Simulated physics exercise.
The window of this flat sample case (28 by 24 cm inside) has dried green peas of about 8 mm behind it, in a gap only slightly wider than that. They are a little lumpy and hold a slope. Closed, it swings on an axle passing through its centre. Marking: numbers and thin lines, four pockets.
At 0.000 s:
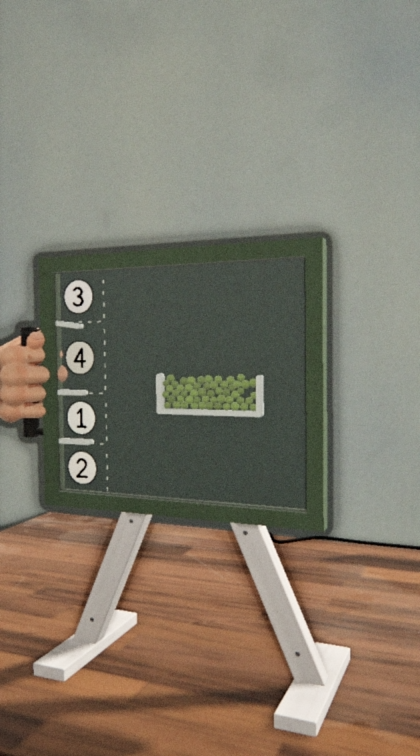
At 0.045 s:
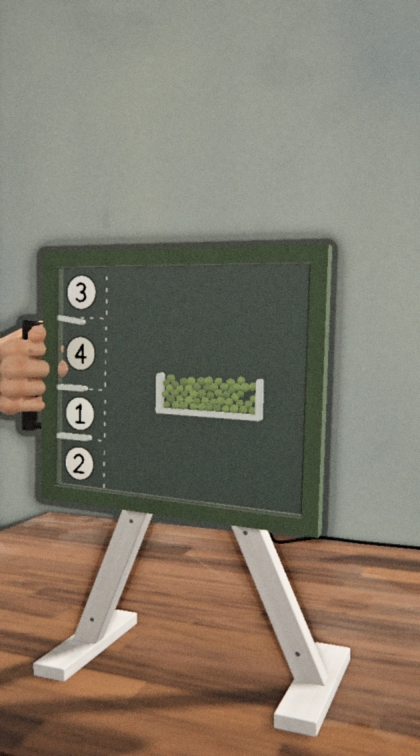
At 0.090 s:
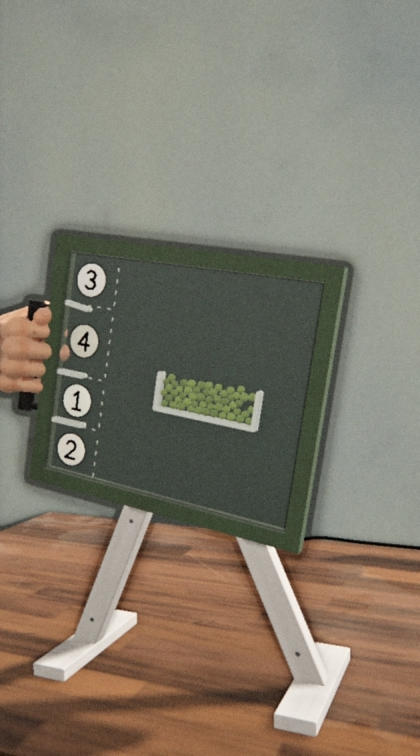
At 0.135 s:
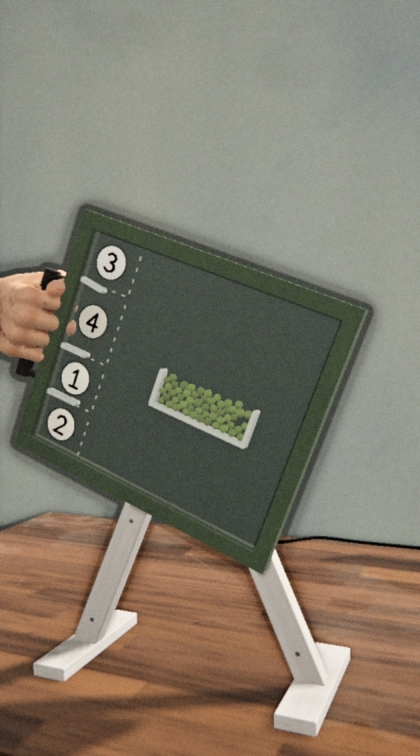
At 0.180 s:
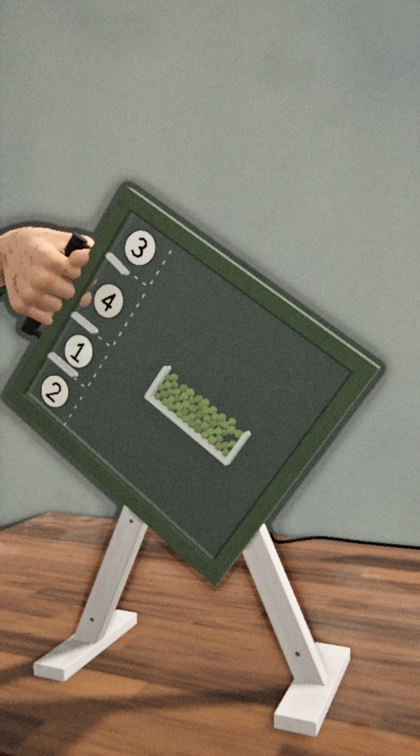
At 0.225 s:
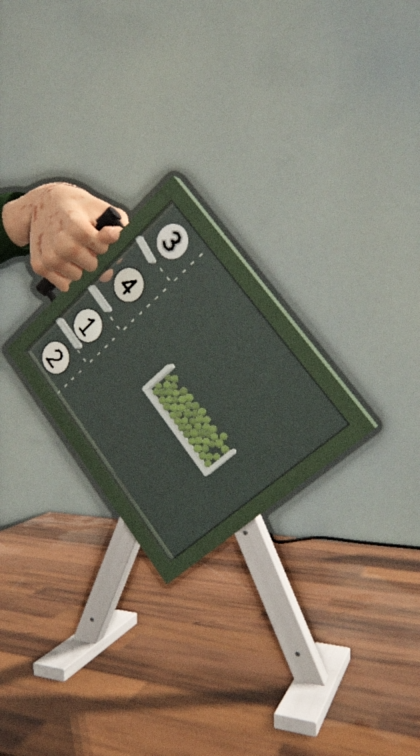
In a room with a plain grey-blue wall and a wooden floor, a fixed camera looks slightly from one side at a board on white legs. The green-framed dark panel has four numbered white discs down its left edge and a white open-topped tray of green peas near its centre. A hand gripping a black handle at left turns the panel clockwise, slowly then further, tilting the tray steeply rightward.
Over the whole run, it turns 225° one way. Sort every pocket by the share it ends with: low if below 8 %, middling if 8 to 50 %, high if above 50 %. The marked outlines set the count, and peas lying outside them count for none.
No. 1: Low; 2: Low; 3: High; 4: Low.
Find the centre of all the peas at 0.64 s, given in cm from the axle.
The middle sits around 10 cm left and 9 cm below.
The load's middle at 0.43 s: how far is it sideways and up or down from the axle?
Position estimate: Left 1 cm, below 9 cm.
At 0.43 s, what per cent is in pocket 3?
0 per cent.
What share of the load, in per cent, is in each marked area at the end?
In per cent: Pocket 1 holds 0, pocket 2 holds 0, pocket 3 holds 75, pocket 4 holds 0.
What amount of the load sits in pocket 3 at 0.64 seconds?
That part holds about 0 percent of it.
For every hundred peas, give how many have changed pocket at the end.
75 %.
After 0.43 s, it stands 119° clockwise; the peas' middle is 1 cm left of and 9 cm below the centre; nothing in the marked areas.
After 0.64 s, it has come round 188° clockwise; the peas' middle is 10 cm left of and 9 cm below the centre; nothing in the marked areas.
After 0.82 s, it has come round 225° clockwise; the peas' middle is 12 cm left of and 3 cm below the centre; no. 3, 5 %.
At rest by 1.7 s, it has come round 225° clockwise; no. 1, 0 %, no. 2, 0 %, no. 3, 75 %, no. 4, 0 %, elsewhere 25 %.
